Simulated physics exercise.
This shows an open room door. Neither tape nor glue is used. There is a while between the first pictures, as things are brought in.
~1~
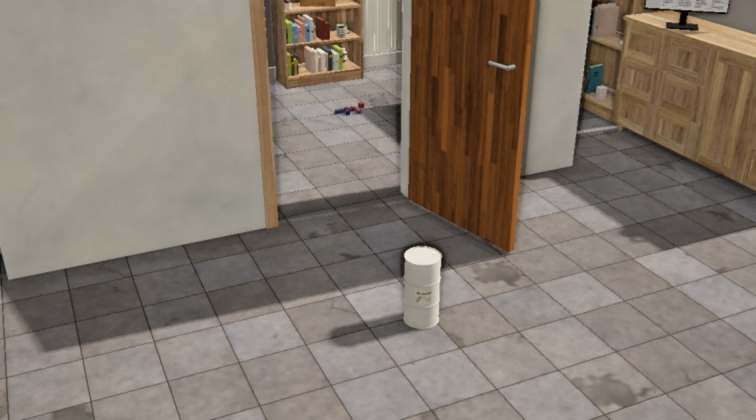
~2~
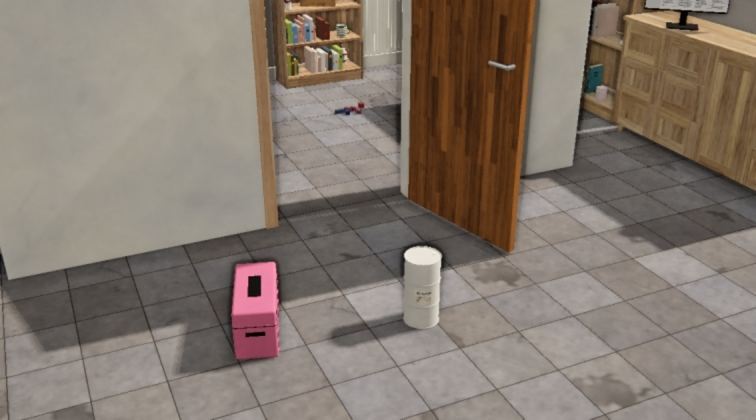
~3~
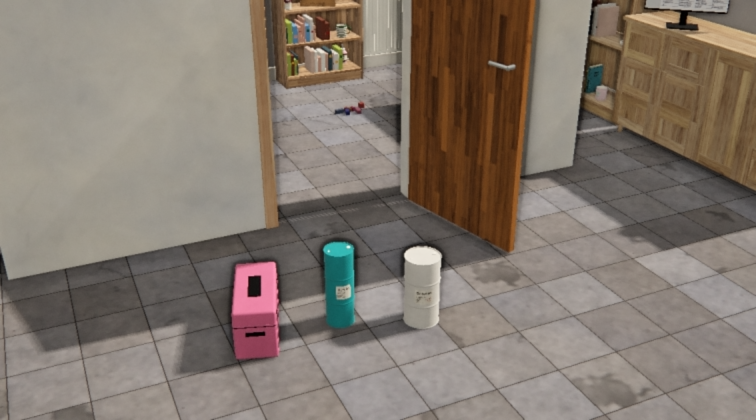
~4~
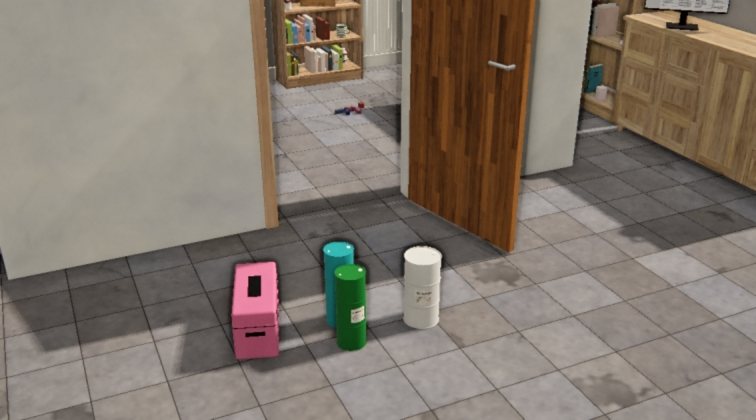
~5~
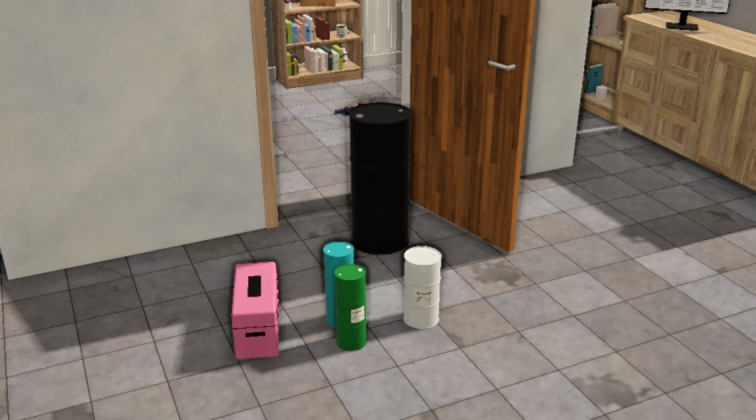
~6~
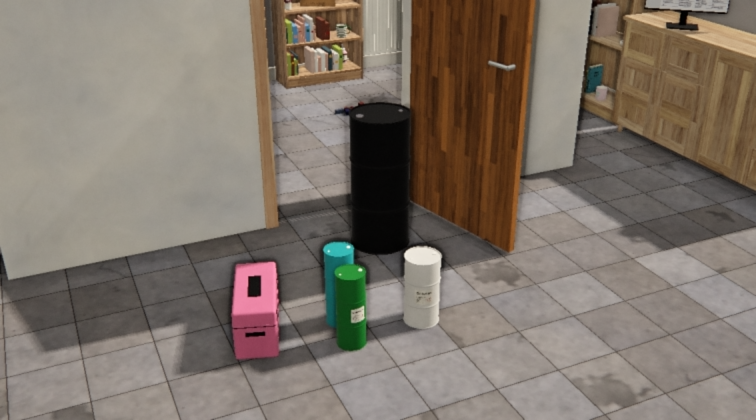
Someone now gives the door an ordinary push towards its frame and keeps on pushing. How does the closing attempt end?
The door does not make it to the frame.
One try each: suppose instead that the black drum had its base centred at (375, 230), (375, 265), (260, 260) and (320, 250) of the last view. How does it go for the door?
It gets caught first, gets caught second, ends up closed third and gets caught fourth.
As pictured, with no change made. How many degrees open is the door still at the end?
It comes to about 65°.
Then, 0.40 s on from there, door at 96°.
Then, 0.70 s on from there, door at 79°.
Then, 0.90 s on from there, door at 66°.
In the end, door at 64°; all 5 unmoved. At the end, from the last picture's camera, black drum near (378, 179).
